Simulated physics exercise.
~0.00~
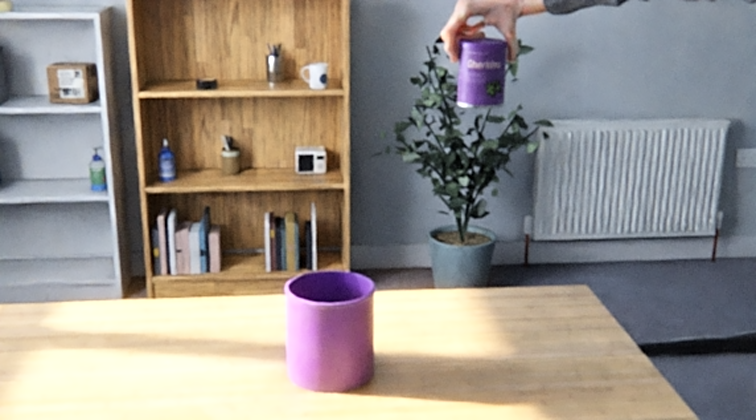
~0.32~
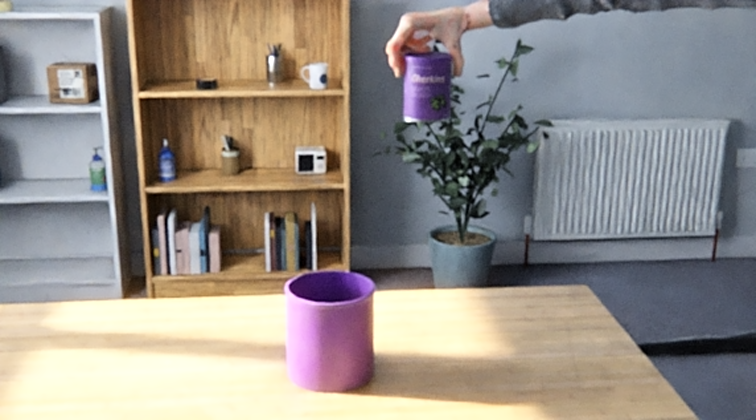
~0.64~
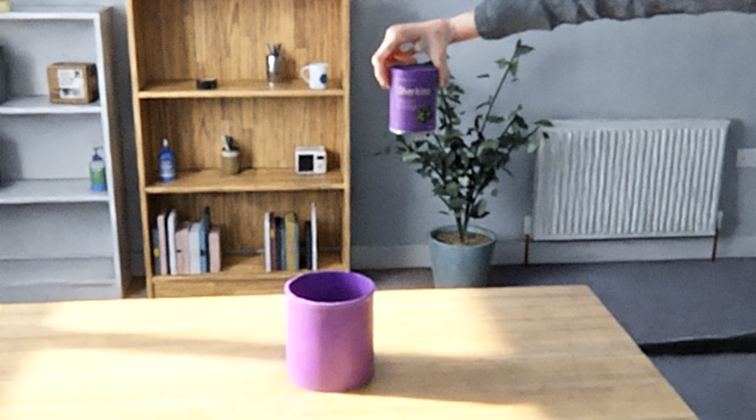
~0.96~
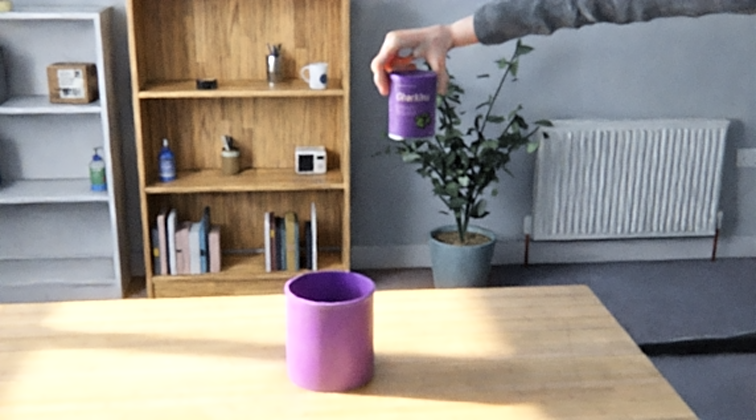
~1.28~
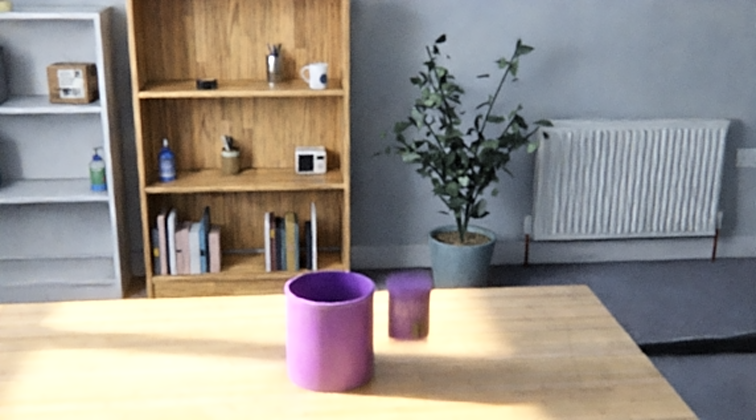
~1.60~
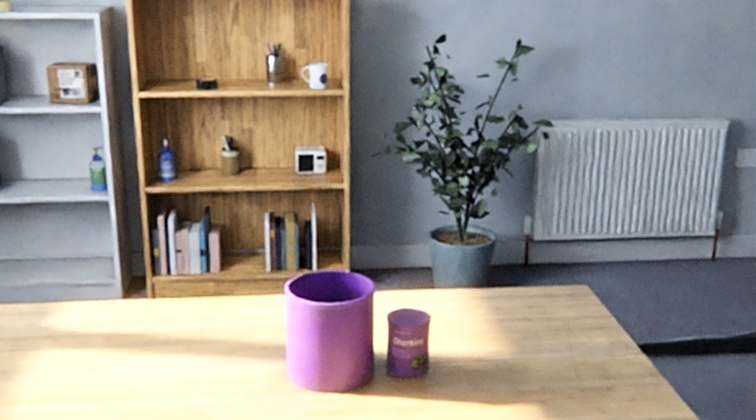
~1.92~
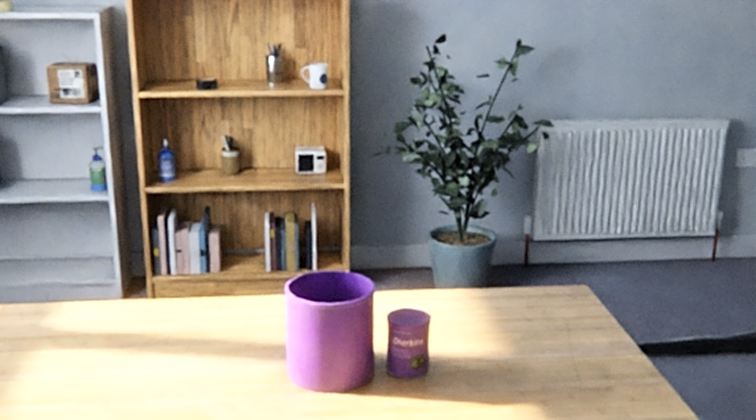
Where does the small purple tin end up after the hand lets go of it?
It misses the opening of the purple container and ends up standing upright on the table, just to the right of it.
A hand holds a small purple tin in the air above a pale wooden table, where an open purple container stands near the middle. The still view looks across the table to a wooden bookcase, a grey shelf unit on the left, a potted plant and a white radiator against a grey wall. The hand, in a grey sleeve, carries the tin left and then lowers it slightly. It lets go, and the tin drops upright to the right of the container. The tin misses the opening and ends standing on the table beside the container.
